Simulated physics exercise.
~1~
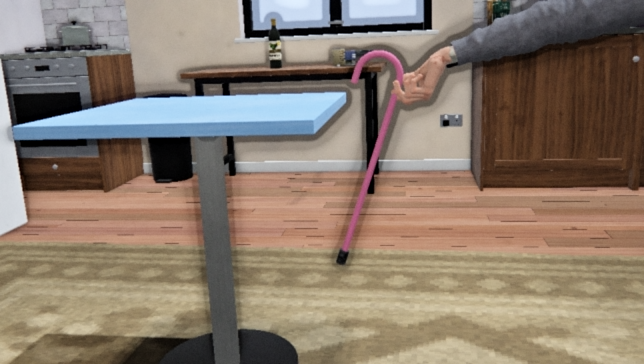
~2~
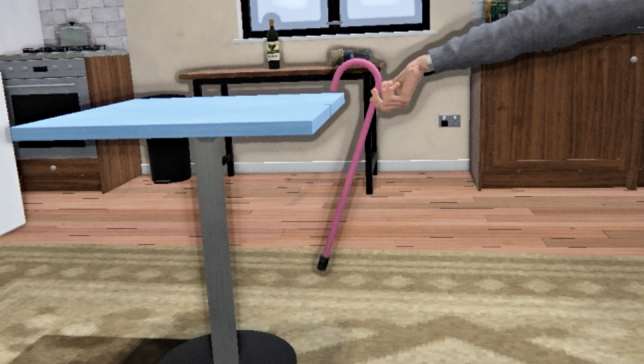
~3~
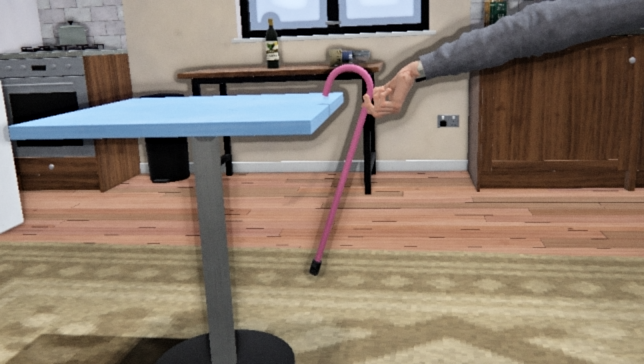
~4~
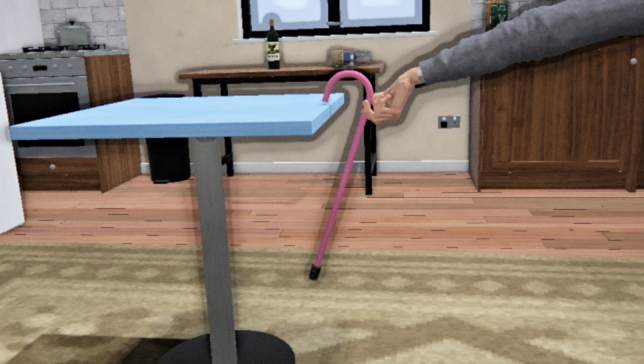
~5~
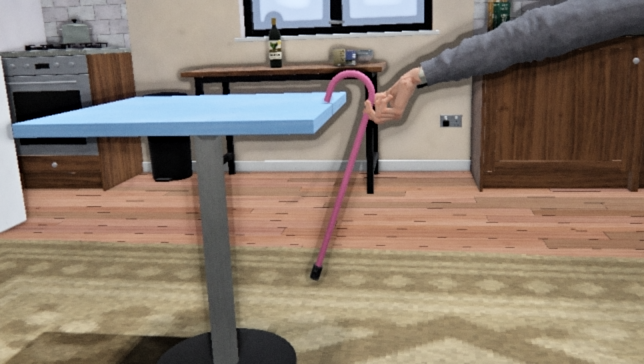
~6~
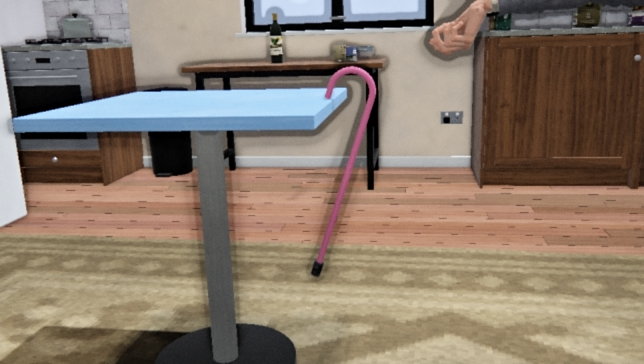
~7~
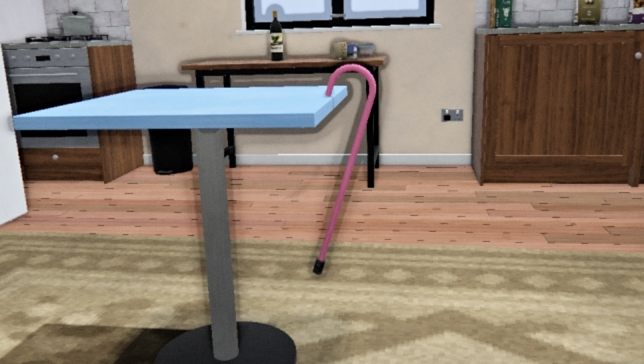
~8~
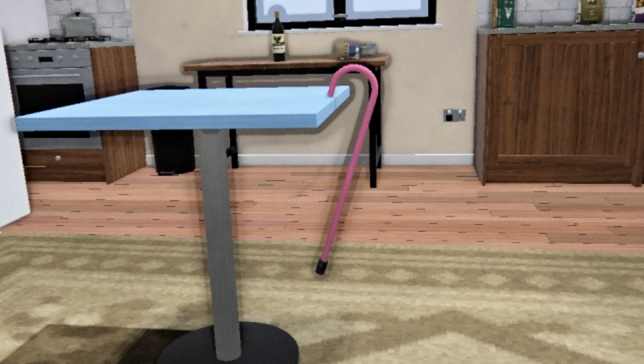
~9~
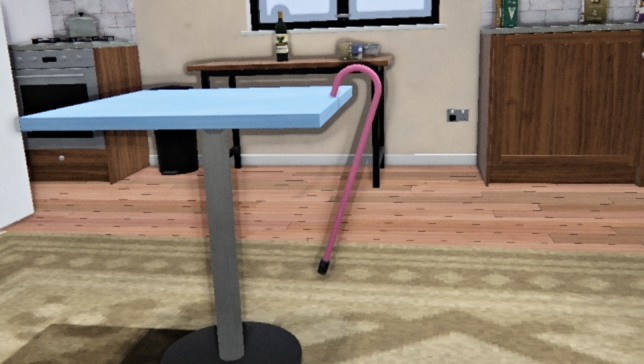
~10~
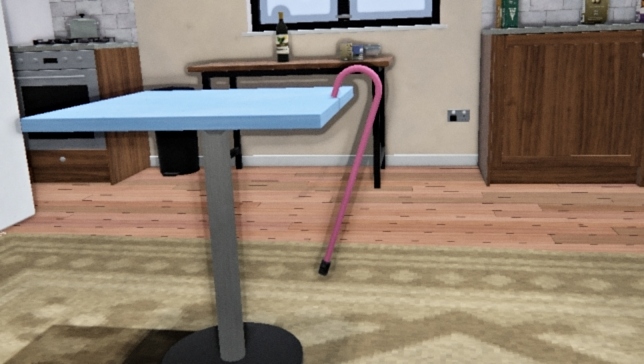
A pink cane being hooked by hand over a blue table's right edge, then staying hanging there after the hand withdraws.
